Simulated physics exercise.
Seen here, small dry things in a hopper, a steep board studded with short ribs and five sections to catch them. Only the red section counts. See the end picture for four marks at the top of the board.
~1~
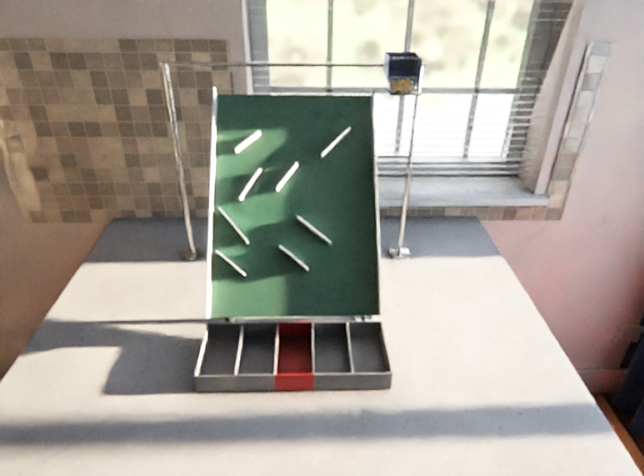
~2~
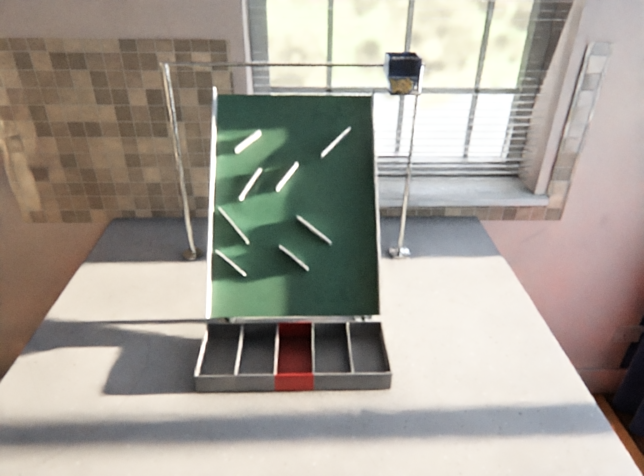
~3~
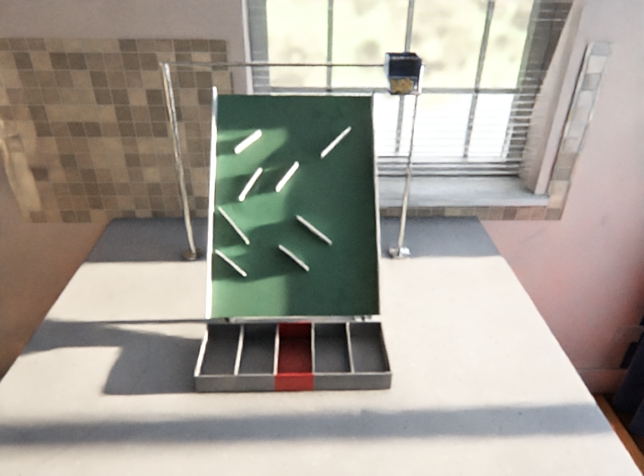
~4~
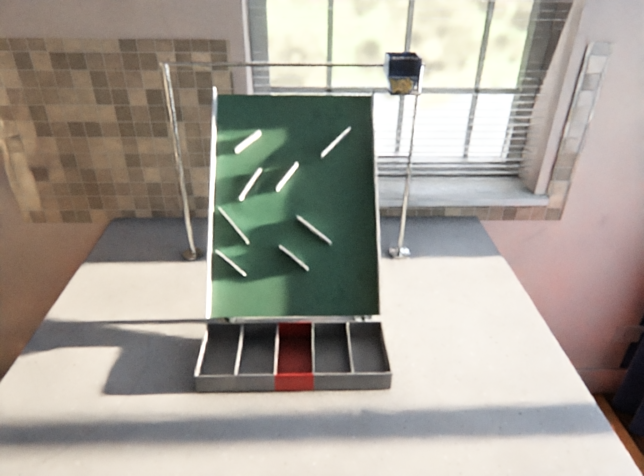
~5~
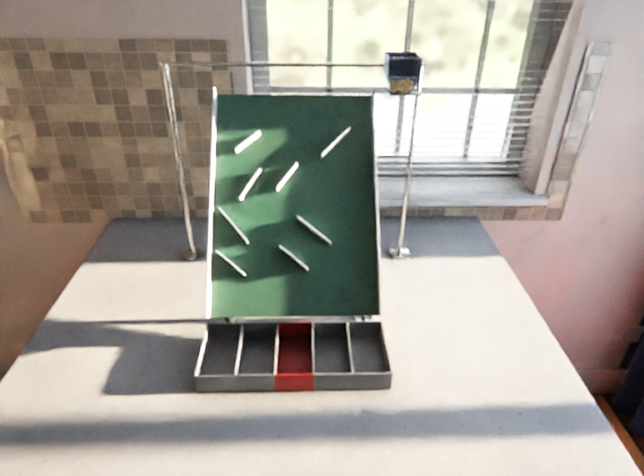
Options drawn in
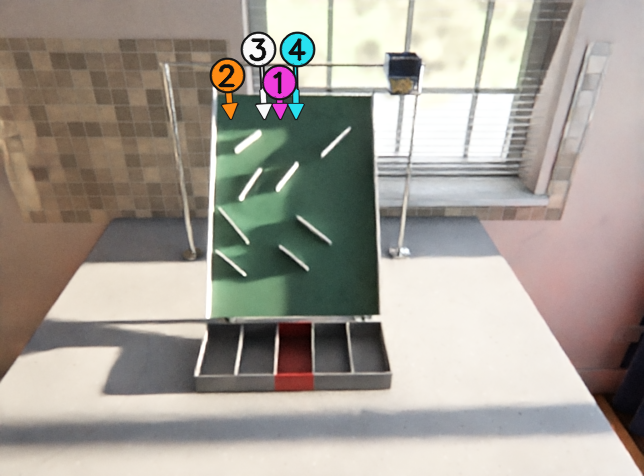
Nothing moves as a small dark hopper sits above a steep green board with white ribs and five sections, one red.
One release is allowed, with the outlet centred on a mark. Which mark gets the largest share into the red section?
Go for 2.
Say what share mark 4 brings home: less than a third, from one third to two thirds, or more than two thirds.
Less than a third.
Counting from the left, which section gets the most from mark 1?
The second.
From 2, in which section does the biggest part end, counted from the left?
It is the third one.
On the marked copy, mark 1 meets the board at (280, 113); mark 2 meets the board at (230, 113); mark 3 meets the board at (264, 113); mark 4 meets the board at (296, 113).
With 1, a small part in the red section, most in other sections.
With 2, about half in the red section, about a third in other sections, a small part outside the box.
With 3, about a quarter in the red section, about two thirds in other sections, a small part outside the box.
With 4, about a quarter in the red section, most in other sections.
